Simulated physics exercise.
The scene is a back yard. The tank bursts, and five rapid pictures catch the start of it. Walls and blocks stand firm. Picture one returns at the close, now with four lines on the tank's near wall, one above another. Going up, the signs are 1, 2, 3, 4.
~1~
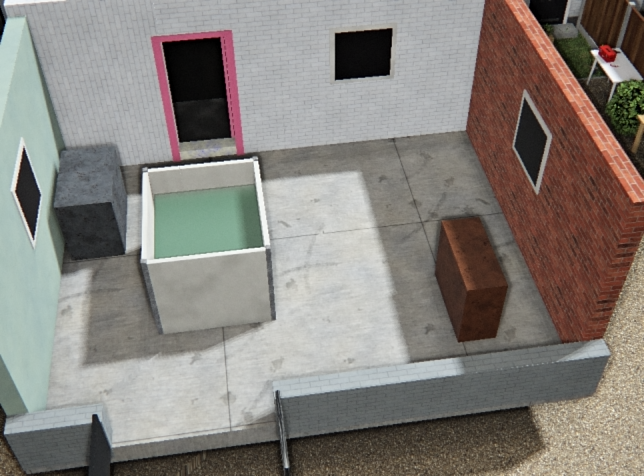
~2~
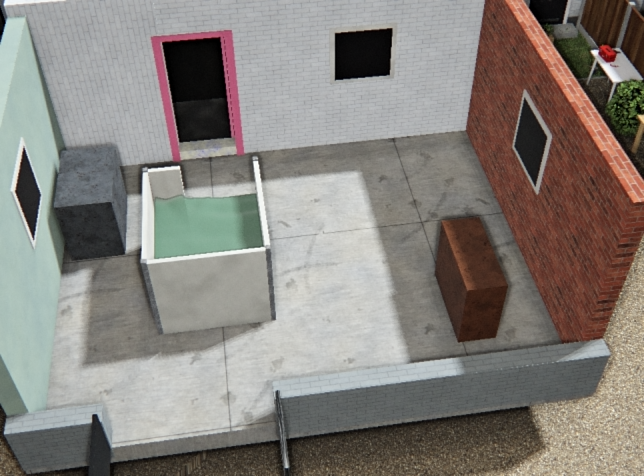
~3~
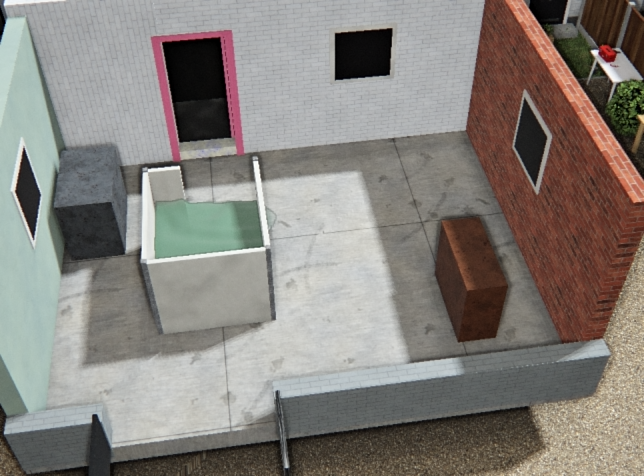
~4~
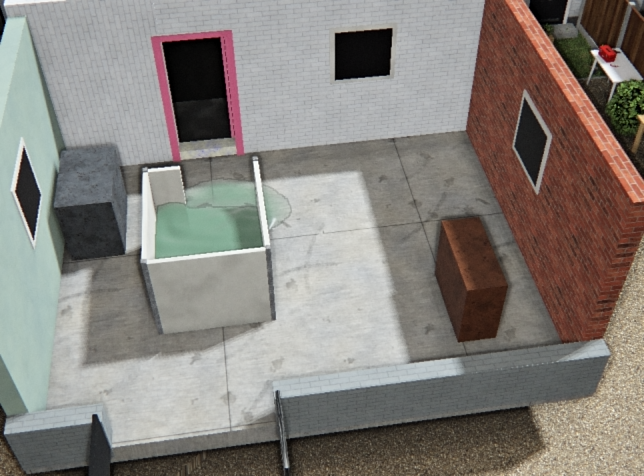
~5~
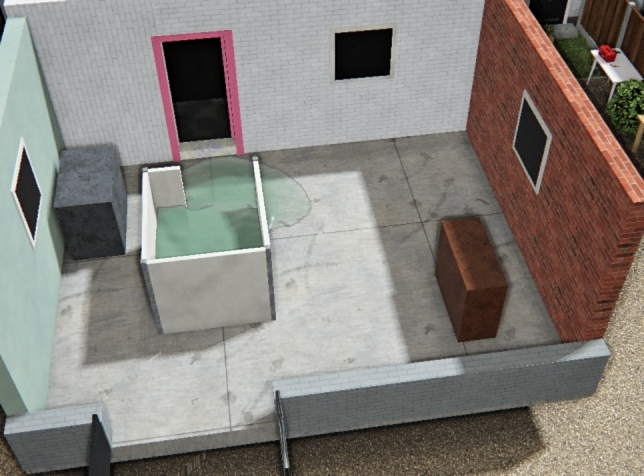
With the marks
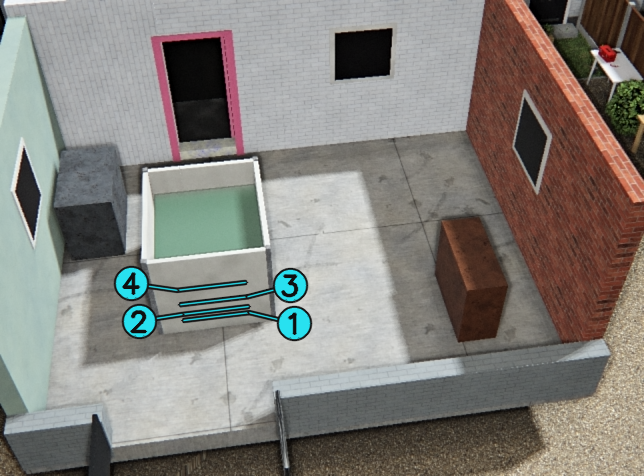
A pale tank of green water stands left of centre in a walled back yard, seen from high above by a still camera. Behind it are a white brick wall with a pink-framed doorway and a dark window, with a grey block at left and a rusty-brown block before the red brick wall at right. The tank's back side vanishes, and water pours out behind, spreading across the concrete toward the doorway and rightward.
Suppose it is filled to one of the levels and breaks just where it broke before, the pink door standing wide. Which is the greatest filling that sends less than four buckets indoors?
Level 2.
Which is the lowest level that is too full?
Level 3.
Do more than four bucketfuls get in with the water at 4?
Yes, that goes wrong.
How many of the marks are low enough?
Two of the four.
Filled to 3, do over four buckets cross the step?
Yes.
On the marked copy, 1 at (216, 316); 2 at (215, 310); 3 at (214, 300); 4 at (211, 286); from the bottom up 1, 2, 3, 4.
Choosing 1, nothing gets over.
Choosing 2, a splash gets over, under a bucket.
Choosing 3, about 9 bucketfuls get in.
Choosing 4, dozens of bucketfuls pour in.
